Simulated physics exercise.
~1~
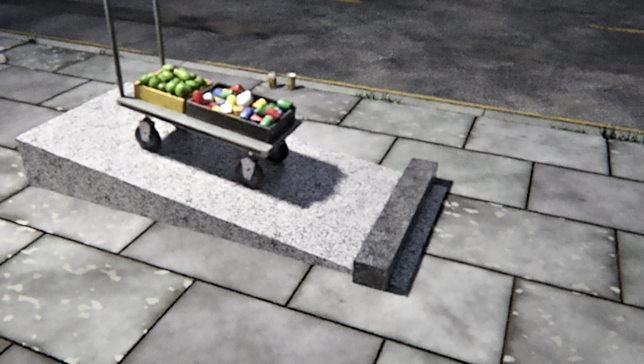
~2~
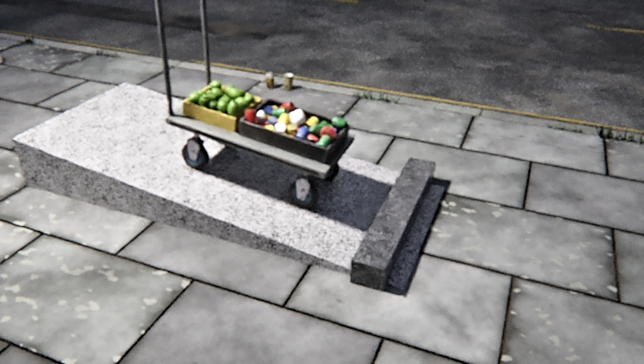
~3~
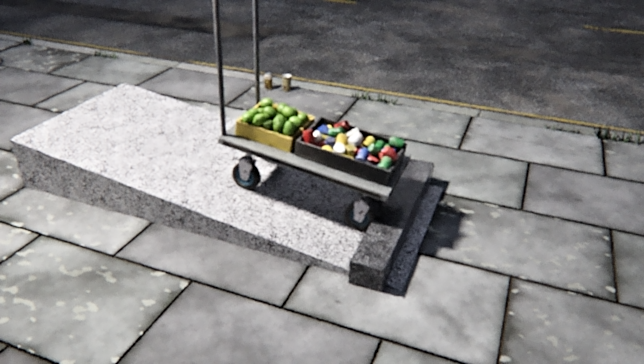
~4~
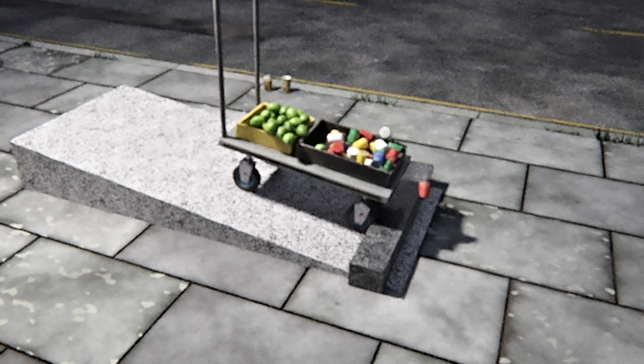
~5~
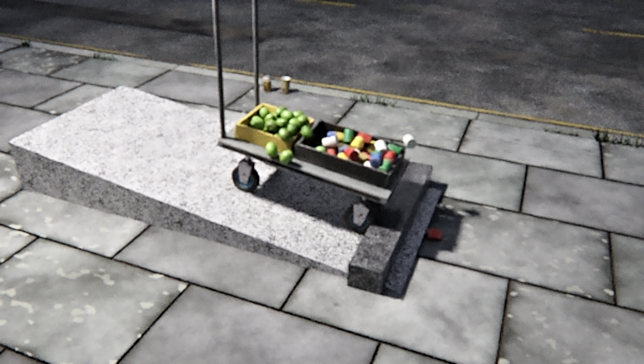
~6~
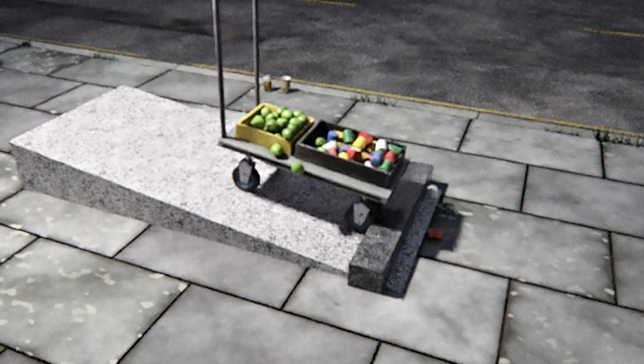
A trolley carrying a yellow tote of limes and a black tote of small colourful jars rolled right down a stone ramp and stopped at the raised sill, where a red jar dropped to the pavement and a few limes spilled from their tote.
